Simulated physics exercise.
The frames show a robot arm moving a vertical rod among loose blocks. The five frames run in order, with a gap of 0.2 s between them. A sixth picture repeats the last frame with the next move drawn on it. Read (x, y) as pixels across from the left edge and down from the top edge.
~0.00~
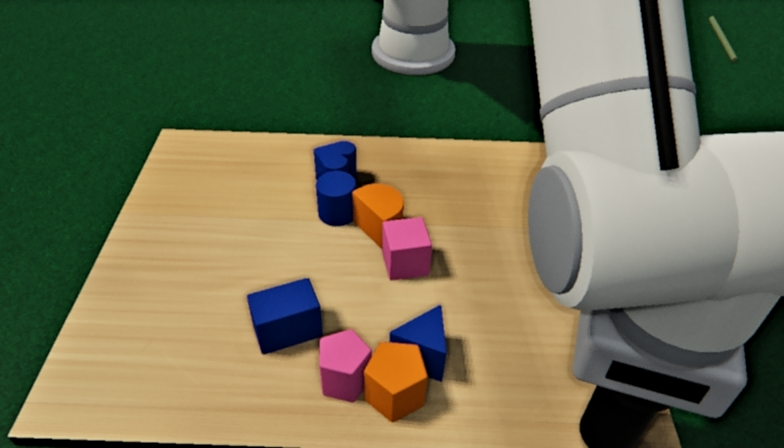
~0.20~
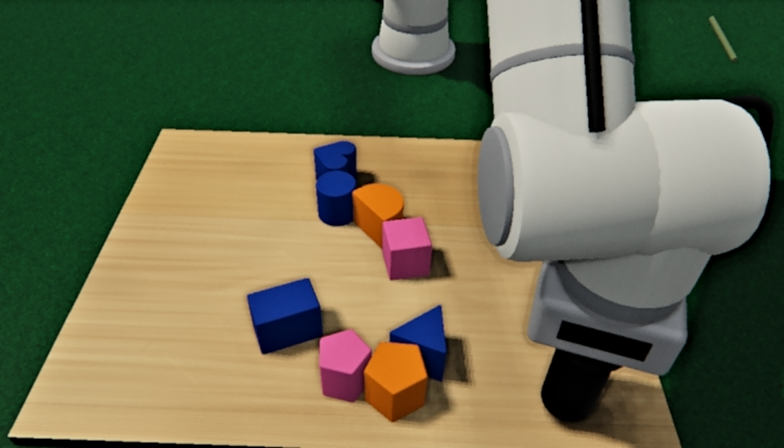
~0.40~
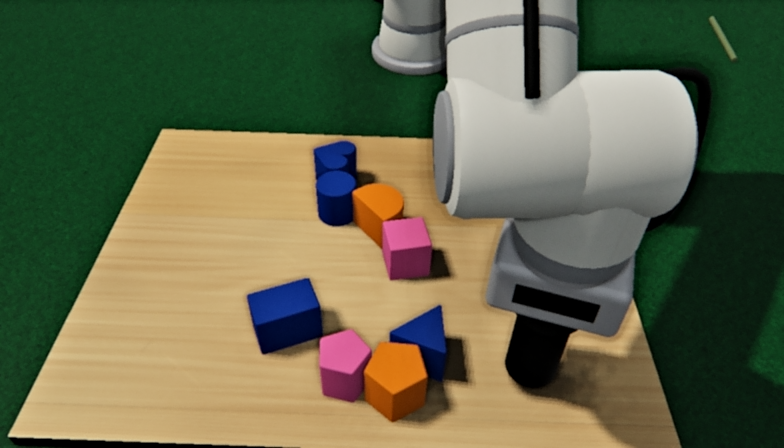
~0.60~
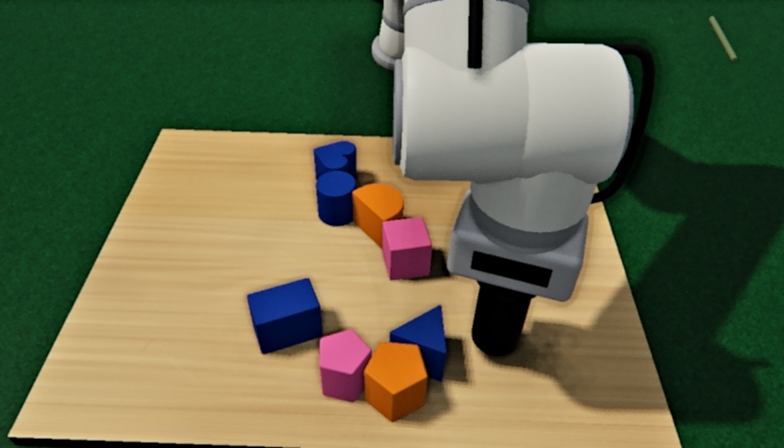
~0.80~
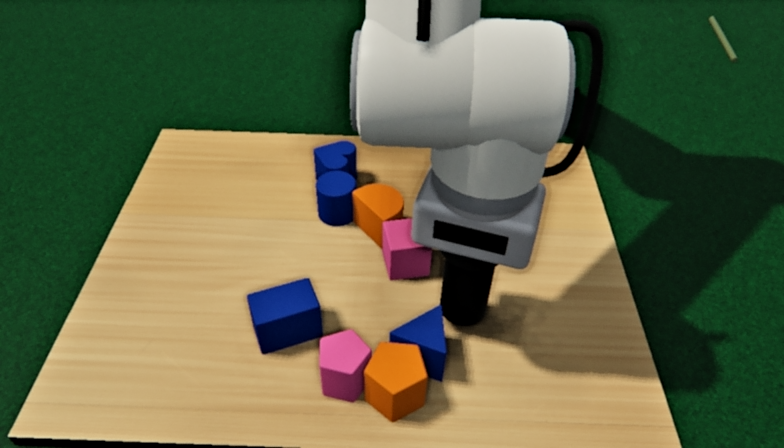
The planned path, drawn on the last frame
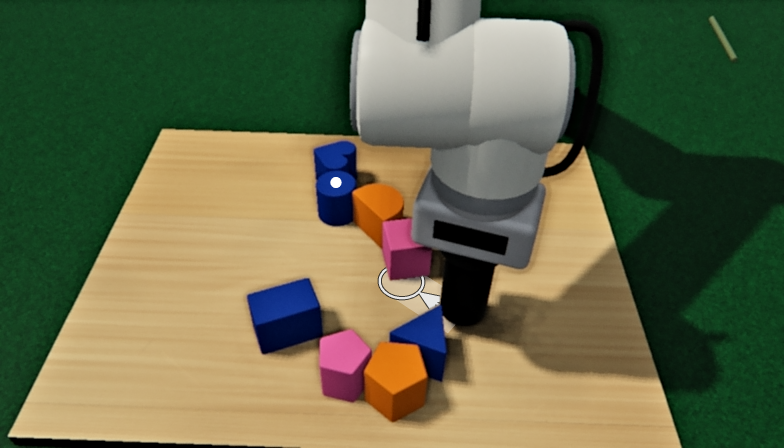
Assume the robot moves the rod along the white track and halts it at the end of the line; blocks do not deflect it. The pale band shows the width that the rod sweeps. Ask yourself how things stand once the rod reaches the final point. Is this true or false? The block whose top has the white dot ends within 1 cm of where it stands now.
This is true.
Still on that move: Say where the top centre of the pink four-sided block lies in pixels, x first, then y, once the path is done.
At the end it should sit near (390, 221).
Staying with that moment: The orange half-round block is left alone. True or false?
Answer: False.
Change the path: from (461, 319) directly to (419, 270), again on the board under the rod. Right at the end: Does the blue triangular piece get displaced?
No, I don't think so.
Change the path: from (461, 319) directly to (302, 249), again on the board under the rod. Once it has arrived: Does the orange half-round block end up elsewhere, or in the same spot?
By the time the path is finished, it has moved at least a centimetre.
Drawn move, from (461, 319) to (401, 281); the dot is on the blue cylinder.
On the path given first. Halfway along, rod at (431, 289); nothing pushed yet.
At the end, rod at (402, 271); blue cylinder still; orange half-round block at (376, 191), turned 25° clockwise; pink four-sided block at (390, 221).
